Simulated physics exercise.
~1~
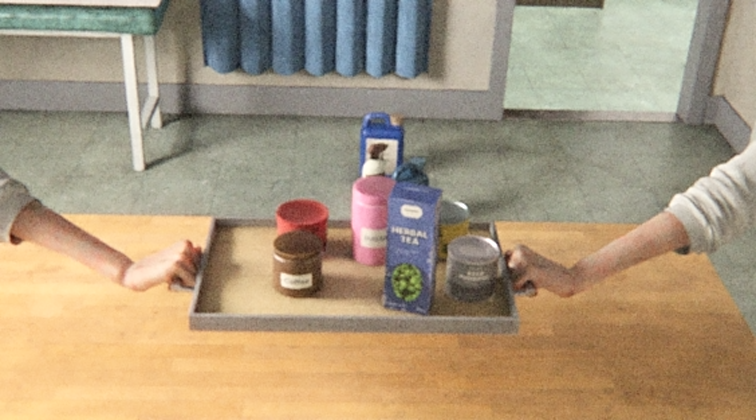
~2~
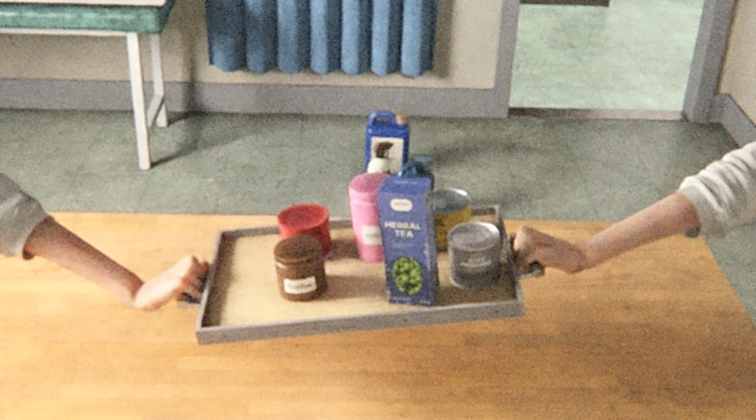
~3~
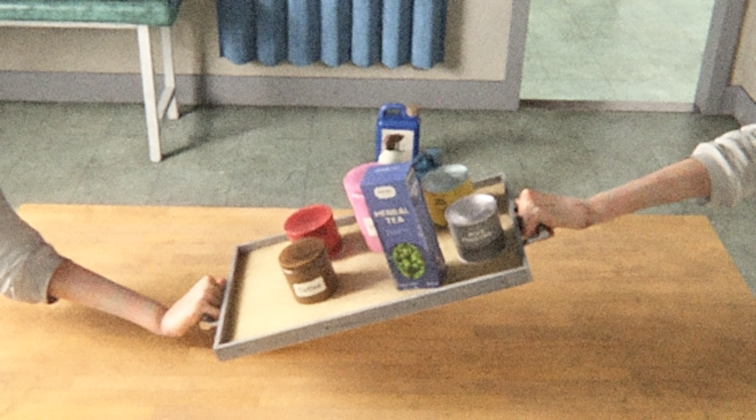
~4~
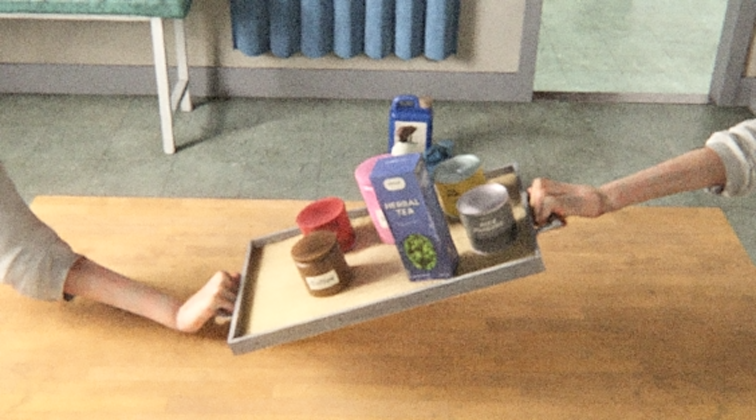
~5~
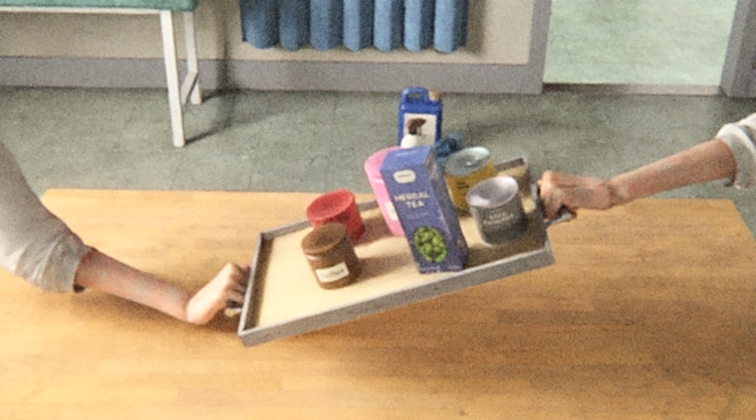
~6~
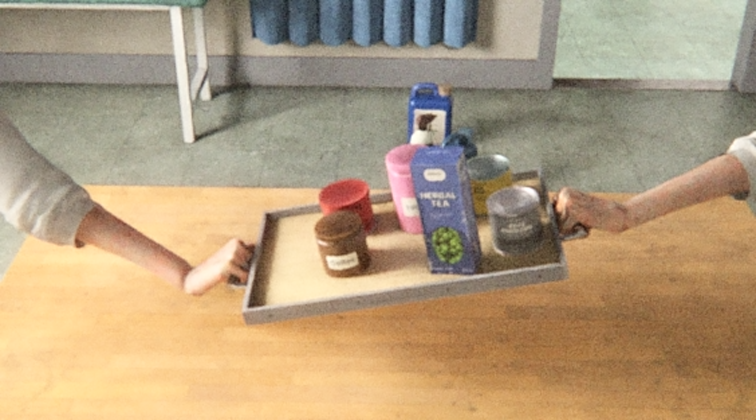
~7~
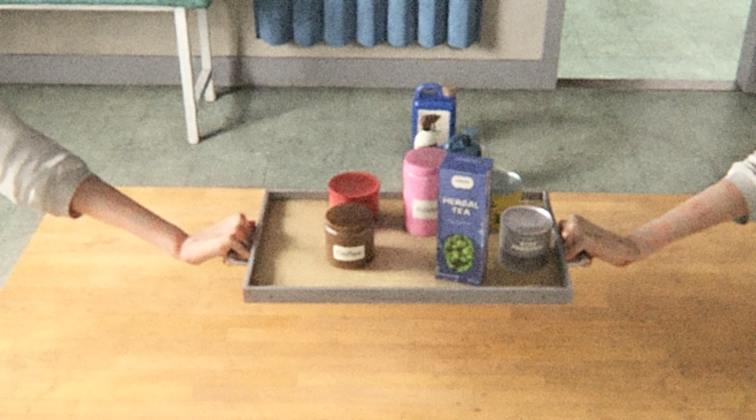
A tray of jars, tubs, a tin and a tall blue herbal tea carton was tipped down to the left by two hands, held slanted briefly, then brought back nearly level, with the carton still standing and everything still on it.
